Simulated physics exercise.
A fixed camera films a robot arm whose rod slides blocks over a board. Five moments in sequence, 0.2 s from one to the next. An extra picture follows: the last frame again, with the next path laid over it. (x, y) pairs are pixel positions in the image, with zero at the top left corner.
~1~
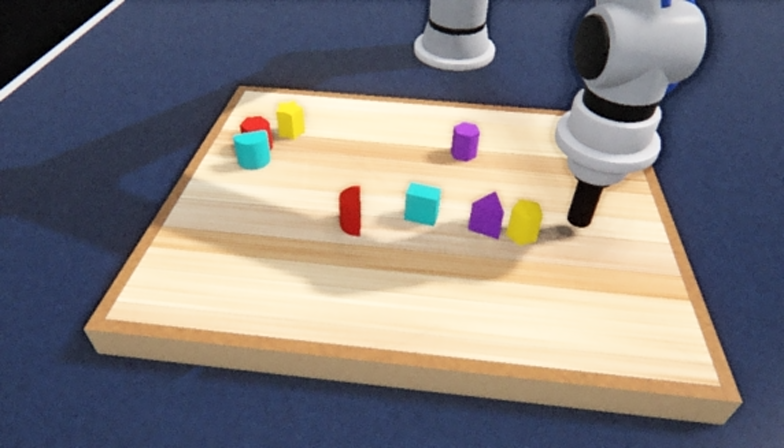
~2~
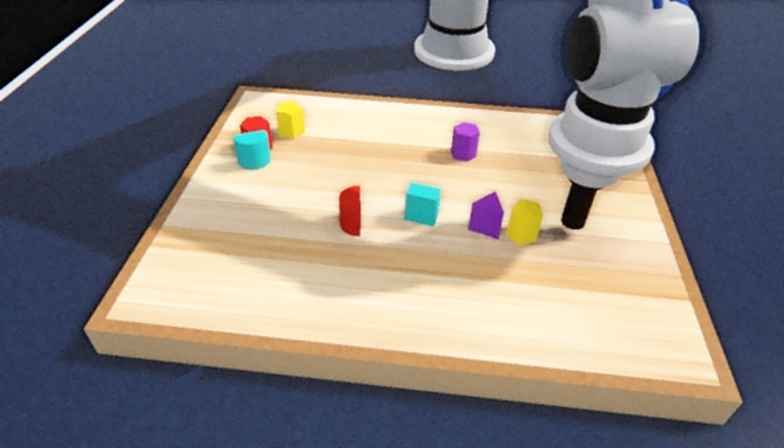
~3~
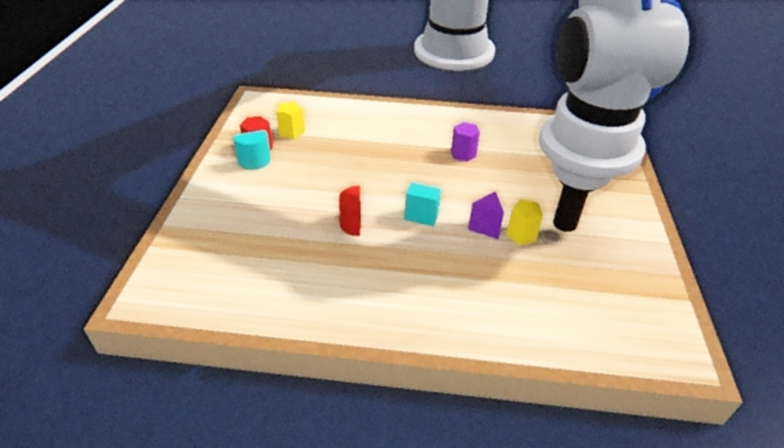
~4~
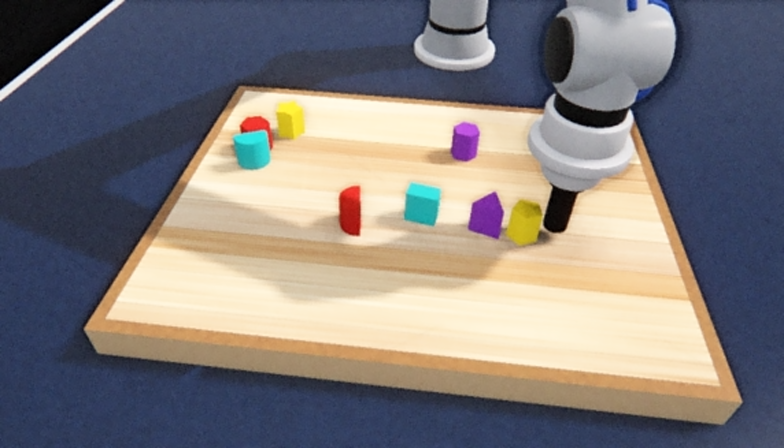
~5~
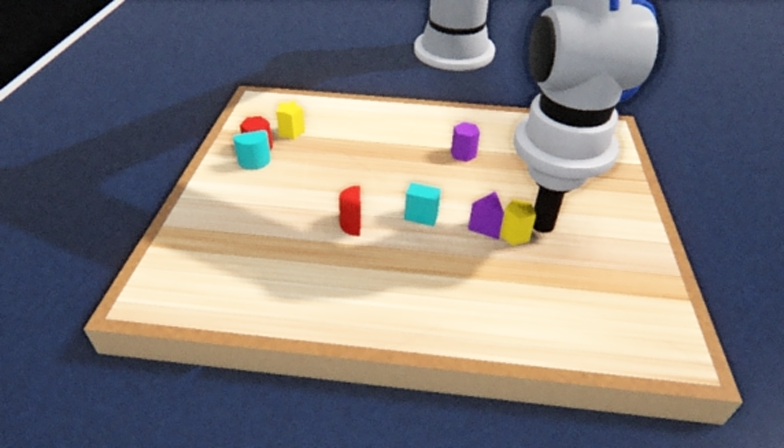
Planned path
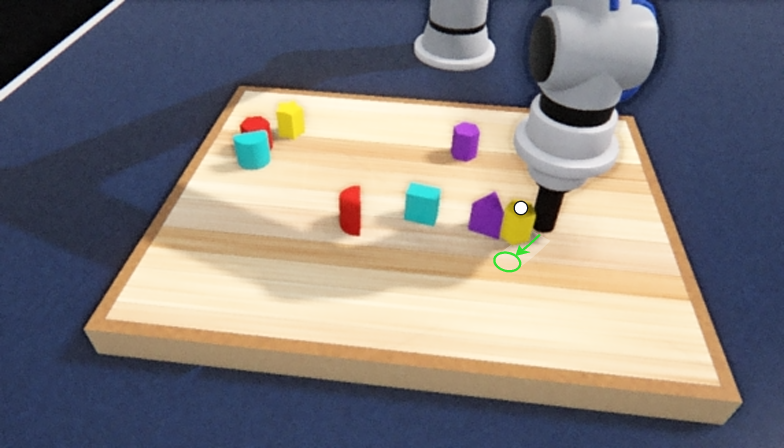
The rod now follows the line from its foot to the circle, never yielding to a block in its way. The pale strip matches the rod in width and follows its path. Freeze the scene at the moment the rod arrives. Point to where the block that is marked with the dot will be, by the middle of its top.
The top centre is at (497, 217).
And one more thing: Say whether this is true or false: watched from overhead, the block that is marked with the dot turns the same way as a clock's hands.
The statement is true.
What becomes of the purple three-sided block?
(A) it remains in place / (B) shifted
My pick is B.
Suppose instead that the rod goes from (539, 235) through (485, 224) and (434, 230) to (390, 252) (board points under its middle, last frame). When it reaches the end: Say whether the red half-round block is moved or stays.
Here's my answer: The red half-round block remains in position.
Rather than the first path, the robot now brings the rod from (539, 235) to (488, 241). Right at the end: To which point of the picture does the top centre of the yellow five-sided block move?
The middle of its upper face should be somewhere near (466, 211).
The drawn path runs from (539, 235) by way of (525, 249) to (507, 262); the dot is on the yellow five-sided block.
What follows on the original path. Halfway along, rod at (527, 239); purple three-sided block at (483, 201), turned 35° clockwise; yellow five-sided block at (505, 214), turned 25° clockwise.
At the end, rod at (510, 252); purple three-sided block at (480, 200), turned 45° clockwise; yellow five-sided block at (497, 217), turned 50° clockwise.
